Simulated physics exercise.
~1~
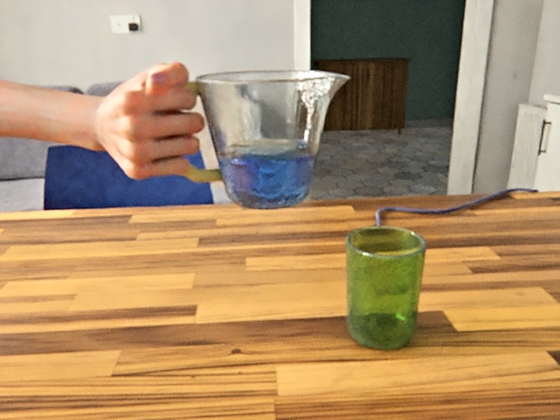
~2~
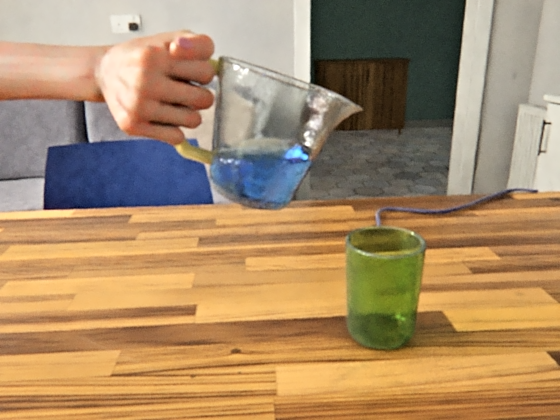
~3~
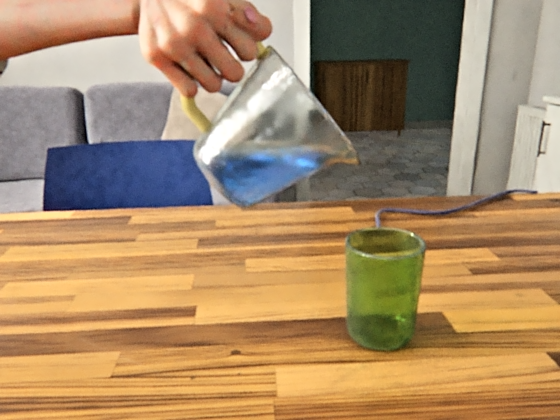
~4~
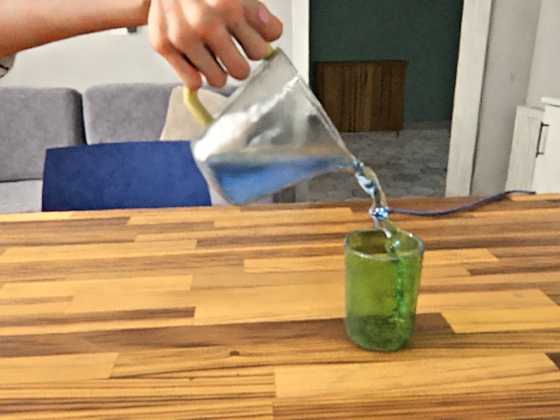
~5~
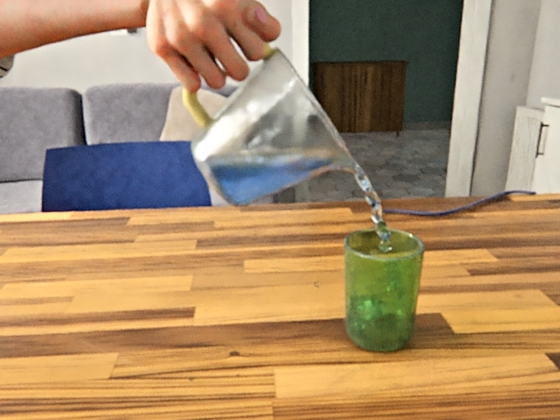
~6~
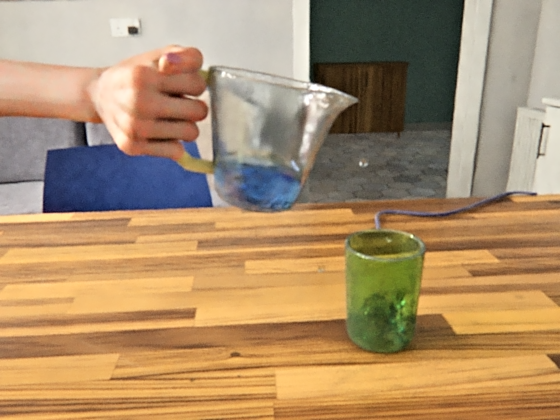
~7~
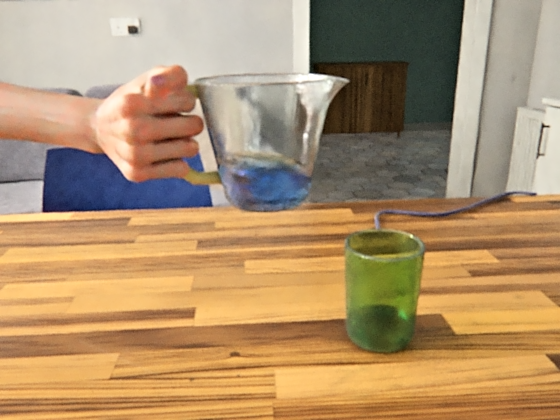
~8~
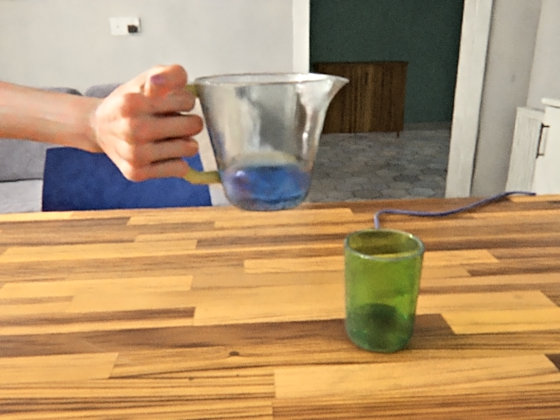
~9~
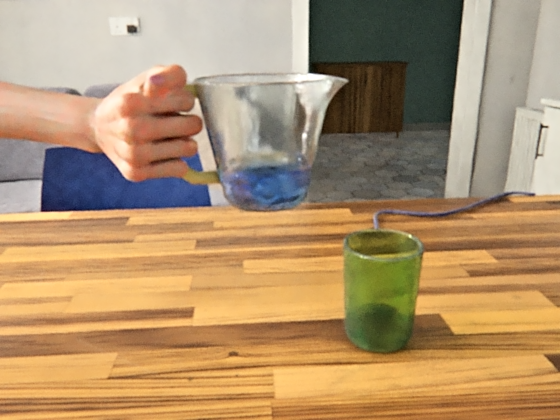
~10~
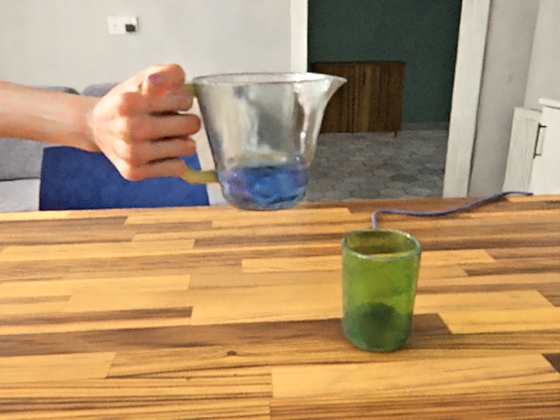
A hand tips a glass jug, pours blue water into a green glass, then rights it.
